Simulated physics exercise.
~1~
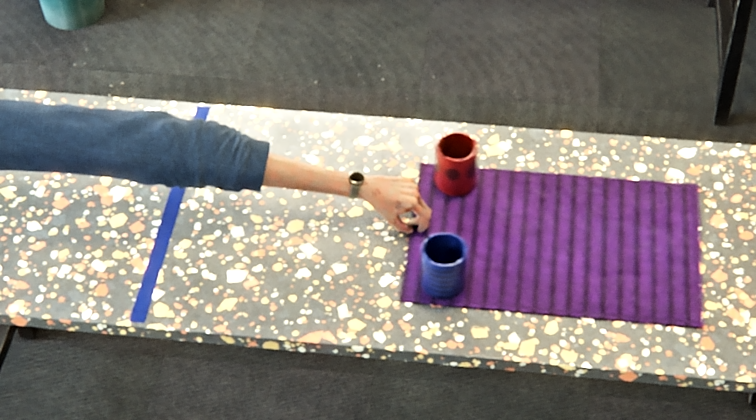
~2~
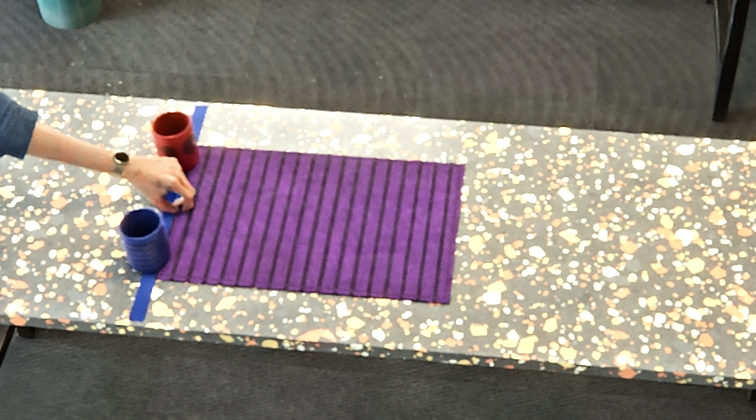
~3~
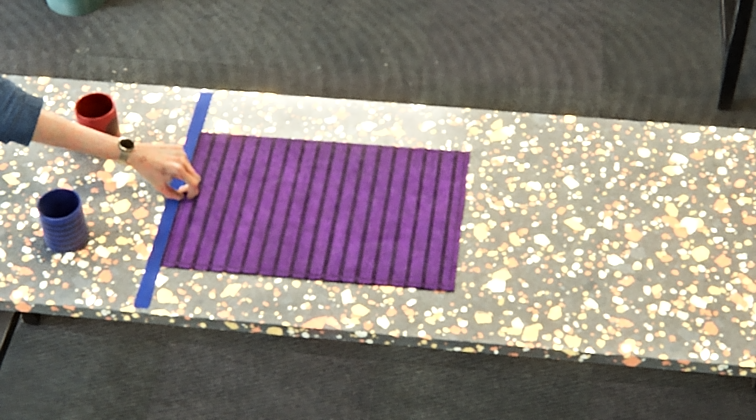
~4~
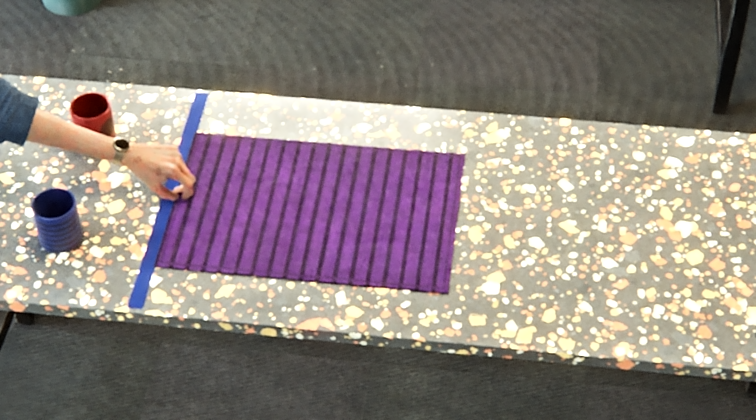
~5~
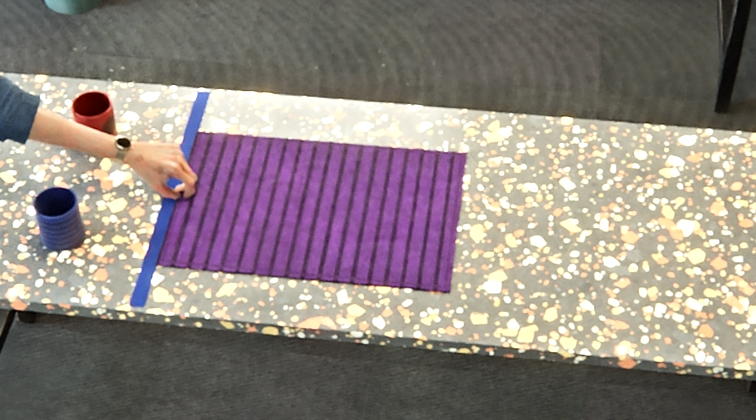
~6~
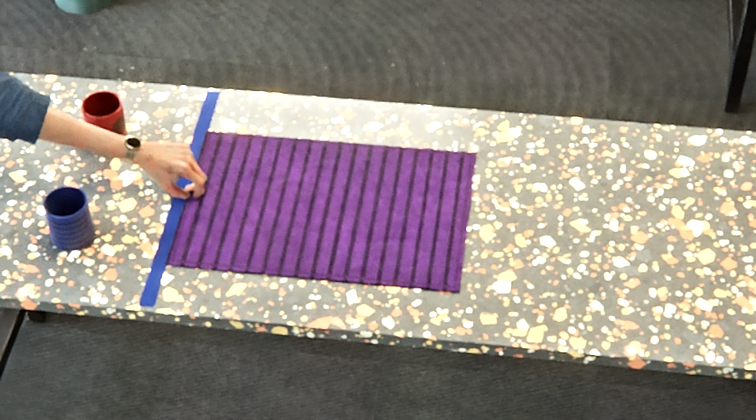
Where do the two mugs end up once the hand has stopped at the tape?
Both the red mug and the blue mug slide off the front of the cloth and come to stand on the bare table to the left of the tape.
